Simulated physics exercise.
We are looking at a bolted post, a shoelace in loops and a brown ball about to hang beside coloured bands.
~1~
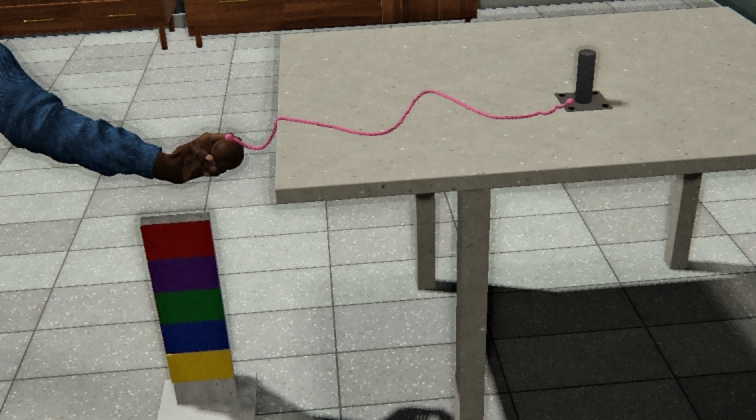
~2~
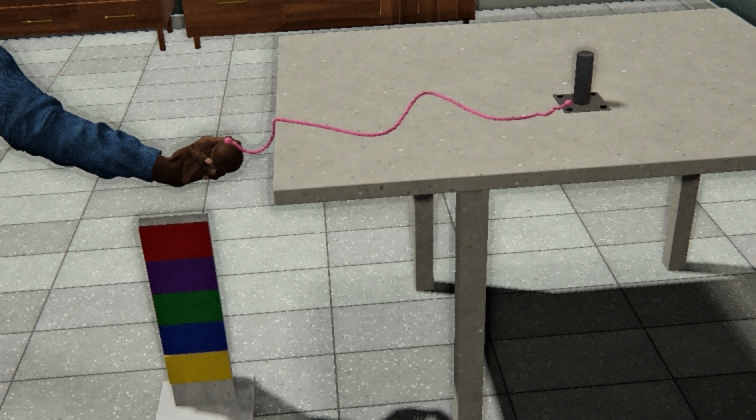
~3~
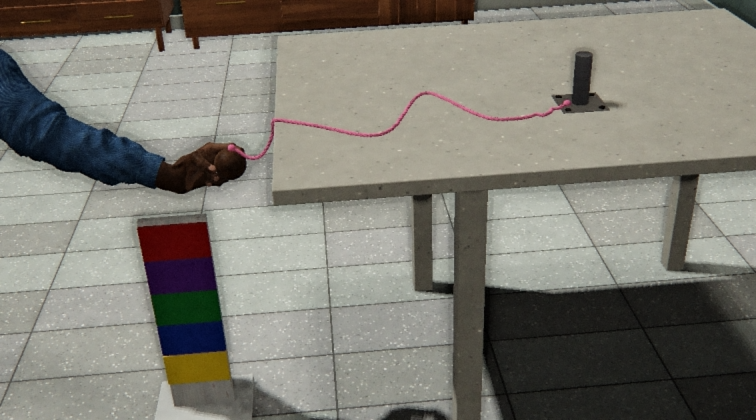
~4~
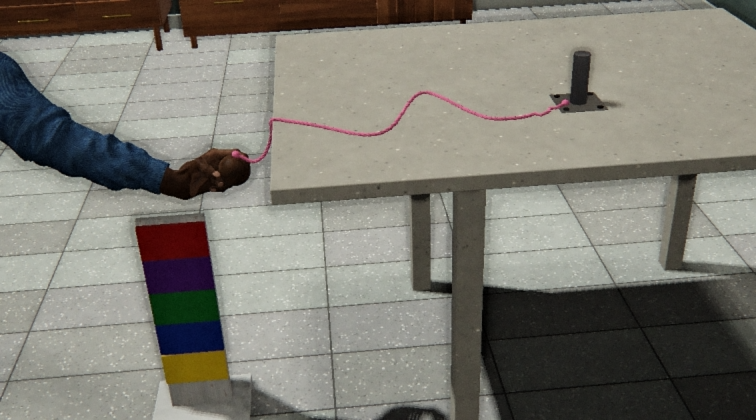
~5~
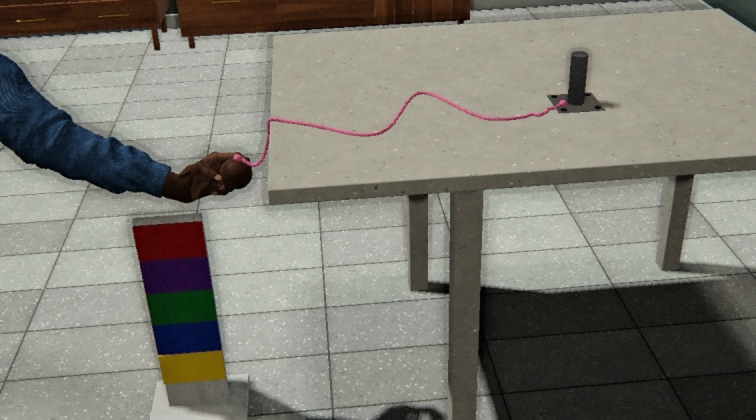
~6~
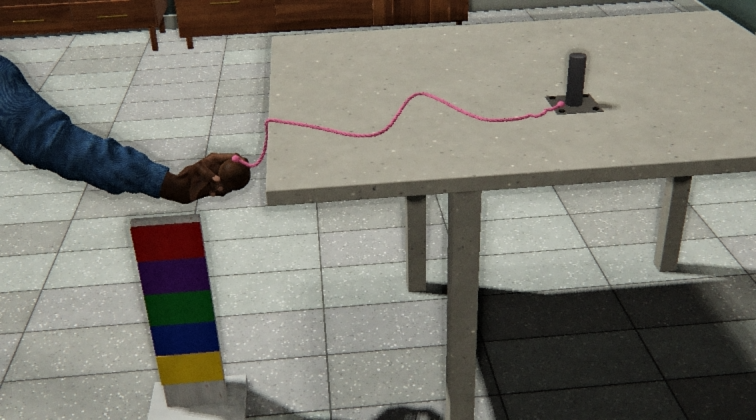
A dark-skinned hand in a blue sleeve holds a brown ball beside a pale table in a tiled room, seen from slightly above. A pink shoelace curves in loops from the ball to a dark upright post on the tabletop, while a stand below shows red, purple, green, blue and yellow bands. The hand lowers the ball slightly and shifts it right, as the view drifts faintly.
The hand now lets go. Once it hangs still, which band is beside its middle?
Its centre hangs level with the green band.
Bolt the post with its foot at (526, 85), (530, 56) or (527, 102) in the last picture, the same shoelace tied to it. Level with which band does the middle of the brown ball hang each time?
Taking them in turn: Blue; green; blue.
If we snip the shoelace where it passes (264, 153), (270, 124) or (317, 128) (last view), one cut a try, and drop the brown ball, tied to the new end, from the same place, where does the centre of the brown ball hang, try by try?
Near (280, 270), (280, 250) and (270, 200).
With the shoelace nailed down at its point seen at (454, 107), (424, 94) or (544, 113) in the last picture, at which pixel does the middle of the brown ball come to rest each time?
Near (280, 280), (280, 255) and (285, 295).
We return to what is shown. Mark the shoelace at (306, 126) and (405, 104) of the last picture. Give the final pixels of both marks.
They go to (275, 196) and to (338, 114).
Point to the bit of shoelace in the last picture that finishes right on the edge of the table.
Near (382, 132).
Soon after, ball near (251, 280); level with purple.
After that, ball near (306, 295); level with green.
And then, ball near (276, 301); level with green.
In the end, ball near (286, 302); level with green. Its middle rests at the green band.
